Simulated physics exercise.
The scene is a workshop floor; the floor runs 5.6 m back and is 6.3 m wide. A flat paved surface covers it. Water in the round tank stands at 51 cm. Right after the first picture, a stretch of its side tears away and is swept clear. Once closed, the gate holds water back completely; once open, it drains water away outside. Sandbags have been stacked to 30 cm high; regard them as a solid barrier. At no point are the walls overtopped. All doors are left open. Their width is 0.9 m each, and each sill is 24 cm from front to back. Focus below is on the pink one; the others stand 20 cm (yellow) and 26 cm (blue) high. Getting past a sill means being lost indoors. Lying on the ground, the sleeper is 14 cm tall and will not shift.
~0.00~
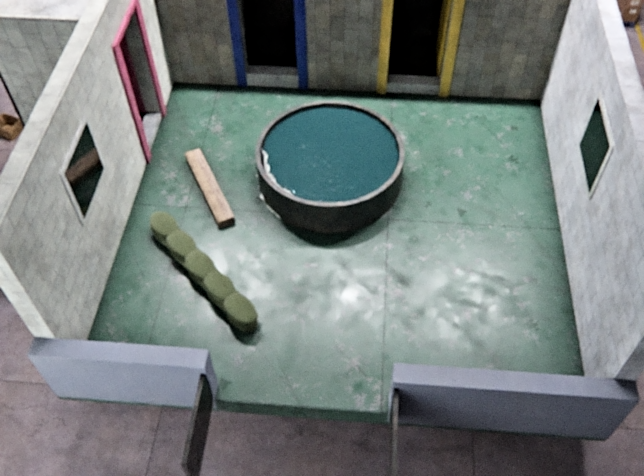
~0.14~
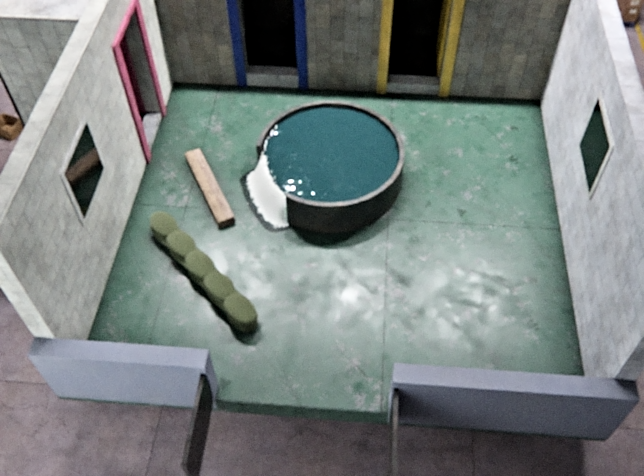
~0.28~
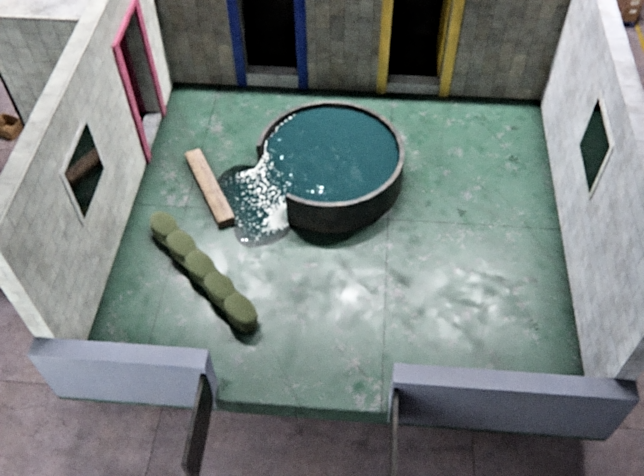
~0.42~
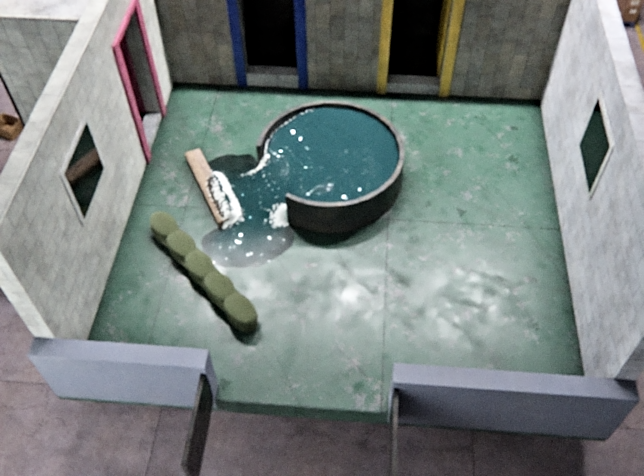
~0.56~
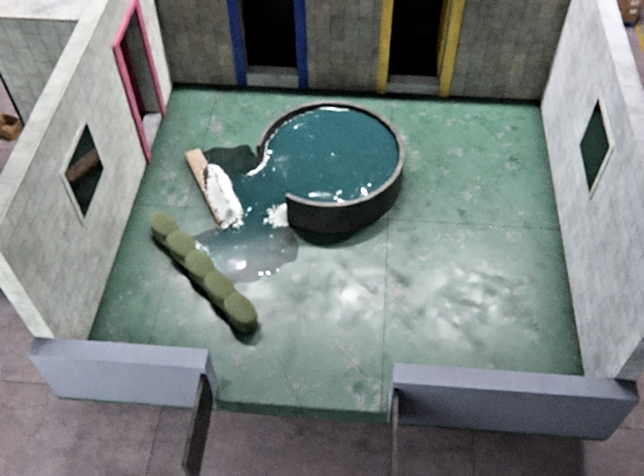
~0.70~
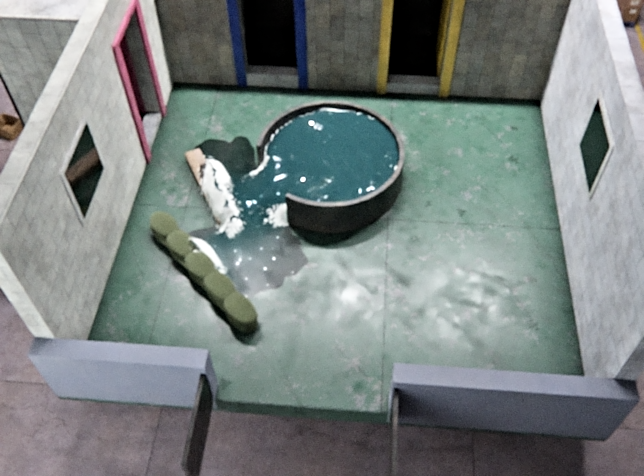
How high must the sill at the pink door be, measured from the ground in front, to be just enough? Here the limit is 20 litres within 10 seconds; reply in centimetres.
About 7 cm.
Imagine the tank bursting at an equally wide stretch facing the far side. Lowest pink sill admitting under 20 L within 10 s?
You'd want it roughly 9.5 centimetres tall.
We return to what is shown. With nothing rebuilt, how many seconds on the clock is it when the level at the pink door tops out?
5.5 s.
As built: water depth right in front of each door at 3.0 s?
Depths, in cm - yellow: 0, pink: 9, blue: 7.
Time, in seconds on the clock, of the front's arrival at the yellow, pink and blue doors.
Yellow 4.0 s, pink 1.8 s, blue 2.0 s.
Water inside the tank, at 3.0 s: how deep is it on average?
Some 22 cm.
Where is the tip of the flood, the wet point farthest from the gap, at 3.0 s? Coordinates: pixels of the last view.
Near (531, 405).
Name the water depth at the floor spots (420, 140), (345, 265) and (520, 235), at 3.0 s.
0, 2 and 0 cm, respectively.
After 1.4 s water covers 15 % of the floor, deepest (36 cm) near (230, 204); it has not reached the pink door.
After 3.0 s water covers 45 % of the floor, deepest (22 cm) near (230, 204); 9 cm at the pink door, 0 litres in over its 12 cm sill.
After 10.0 s water covers 90 % of the floor, deepest (9 cm) near (535, 129); 6 cm at the pink door, 1 litre in over its 12 cm sill.
At the pink door as built, the water arrived by 1.8 s and peaked near 11 cm at 5.4 s.
With a sill of 6.5 cm, 28 litres would have come in within the 10 s; with 8.5 cm, 9 litres. So under 20 litres takes about 7 cm.
